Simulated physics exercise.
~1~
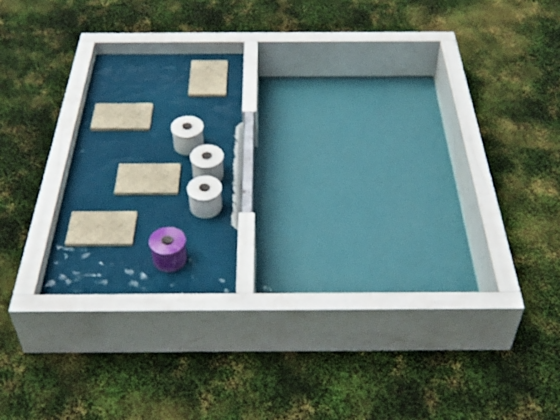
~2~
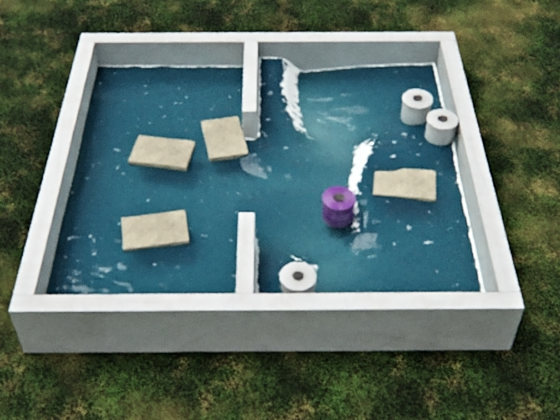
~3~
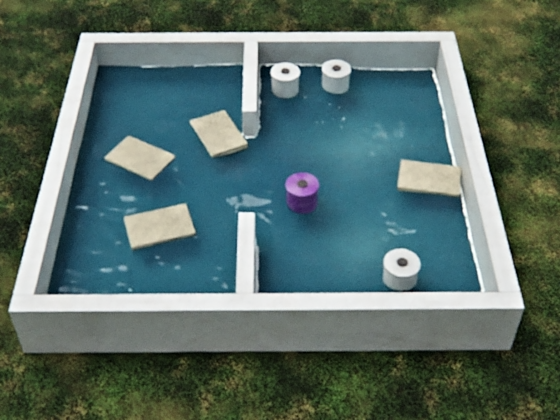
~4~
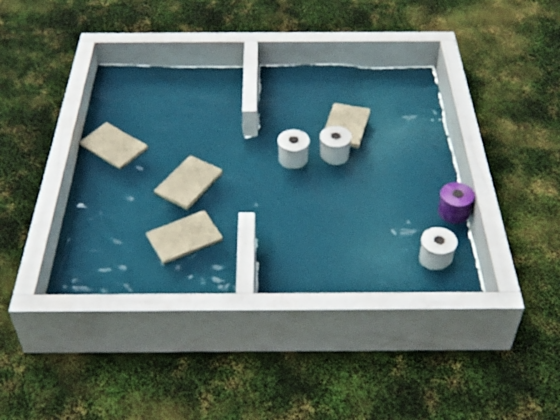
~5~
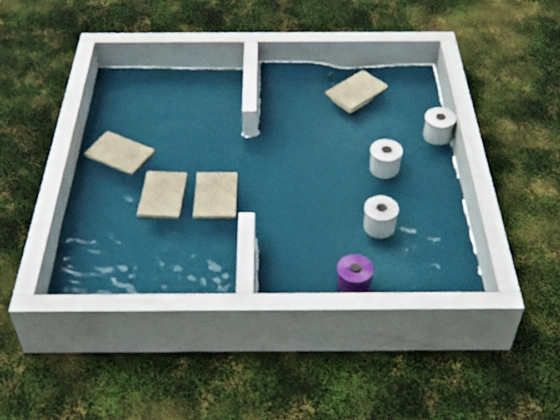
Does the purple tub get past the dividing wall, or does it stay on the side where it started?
The purple tub gets past the dividing wall. It is carried through the gap and ends up floating on the right side, near the front wall.
